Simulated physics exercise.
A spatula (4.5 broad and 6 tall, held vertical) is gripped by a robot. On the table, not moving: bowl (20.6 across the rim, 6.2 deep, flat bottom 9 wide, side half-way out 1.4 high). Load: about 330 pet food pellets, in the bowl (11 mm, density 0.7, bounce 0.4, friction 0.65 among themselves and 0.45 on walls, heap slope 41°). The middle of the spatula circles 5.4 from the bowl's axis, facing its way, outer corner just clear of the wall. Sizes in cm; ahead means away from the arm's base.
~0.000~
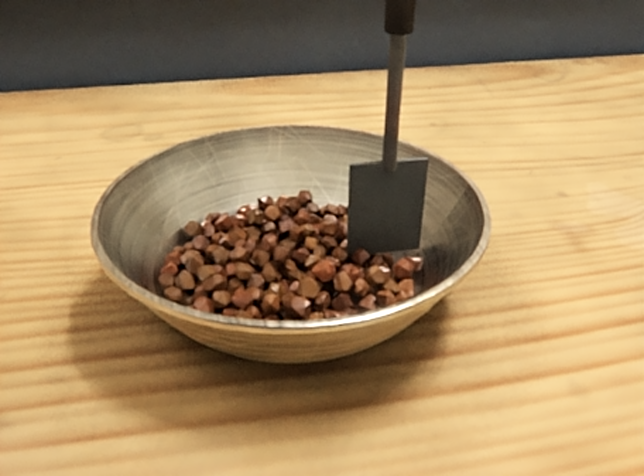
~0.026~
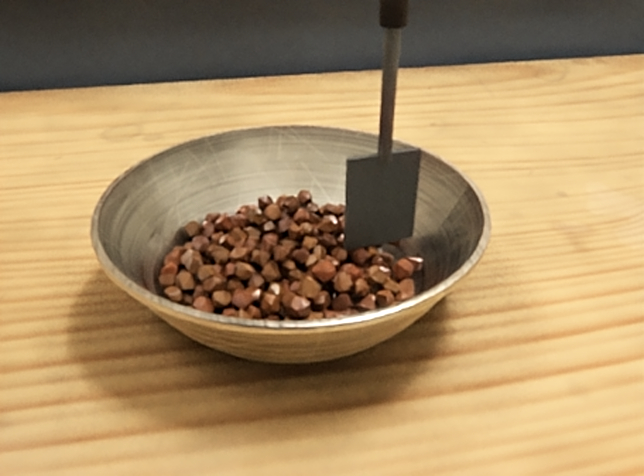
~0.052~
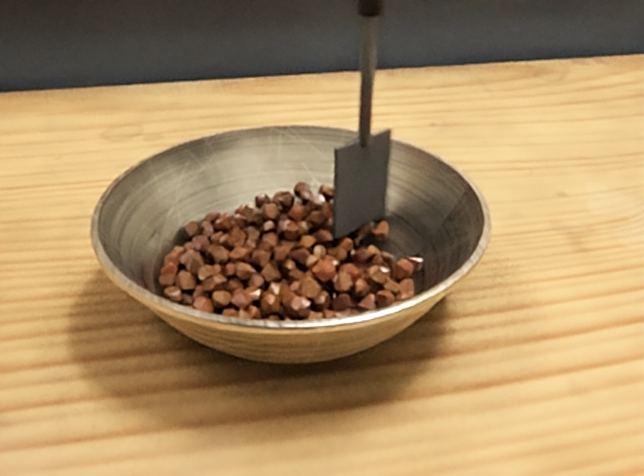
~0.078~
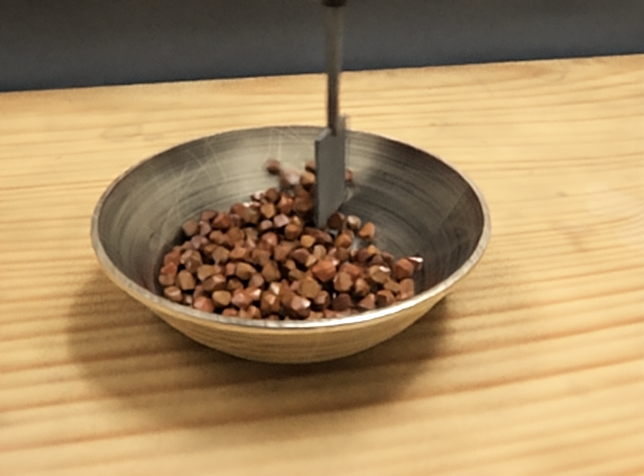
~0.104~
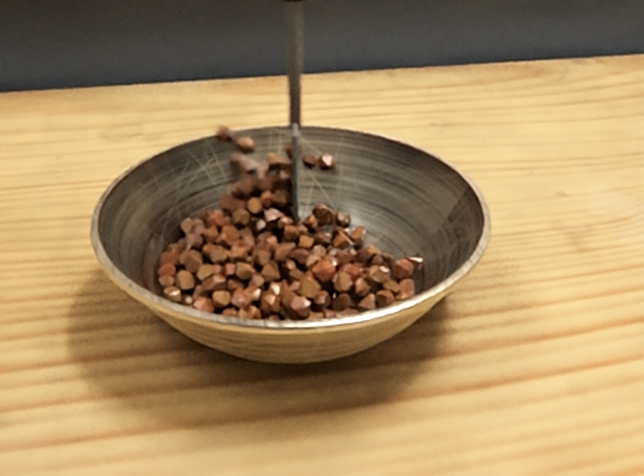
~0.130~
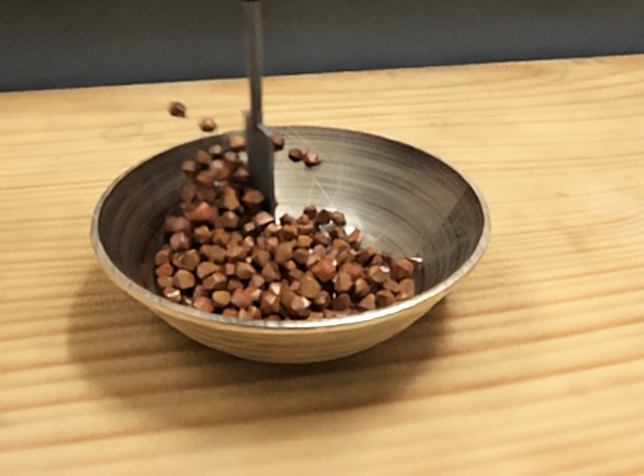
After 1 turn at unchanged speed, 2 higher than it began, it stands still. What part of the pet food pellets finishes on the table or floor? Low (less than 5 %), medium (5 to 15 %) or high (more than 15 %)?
On the table or floor the share is medium, 5 to 15 %.
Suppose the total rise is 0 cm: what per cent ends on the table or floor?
About 25 per cent.
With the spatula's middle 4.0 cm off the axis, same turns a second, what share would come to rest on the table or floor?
In that case some 10 per cent.
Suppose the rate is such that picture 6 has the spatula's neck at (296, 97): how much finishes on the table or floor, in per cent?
Some 5 per cent.
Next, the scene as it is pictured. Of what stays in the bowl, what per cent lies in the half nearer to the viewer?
About 55 per cent.
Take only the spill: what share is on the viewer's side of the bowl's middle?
Roughly 80 per cent.
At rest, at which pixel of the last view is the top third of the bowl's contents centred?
At about (332, 269).
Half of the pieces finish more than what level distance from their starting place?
Some 3 cm.
After 0.23 s, 198° round, highest piece 10 above the table; 317 in the bowl, 15 in flight or on the tool.
After 0.33 s, 294° round, highest piece 8 above the table; 309 in the bowl, 14 on the table or floor, 9 in flight or on the tool.
After 0.58 s, 0° round, highest piece 5 above the table; 305 in the bowl, 27 on the table or floor.
After 1.28 s, 0° round, highest piece 5 above the table; 305 in the bowl, 27 on the table or floor.
At rest, 305 in the bowl, 27 on the table or floor. That is 8 % on the table or floor.
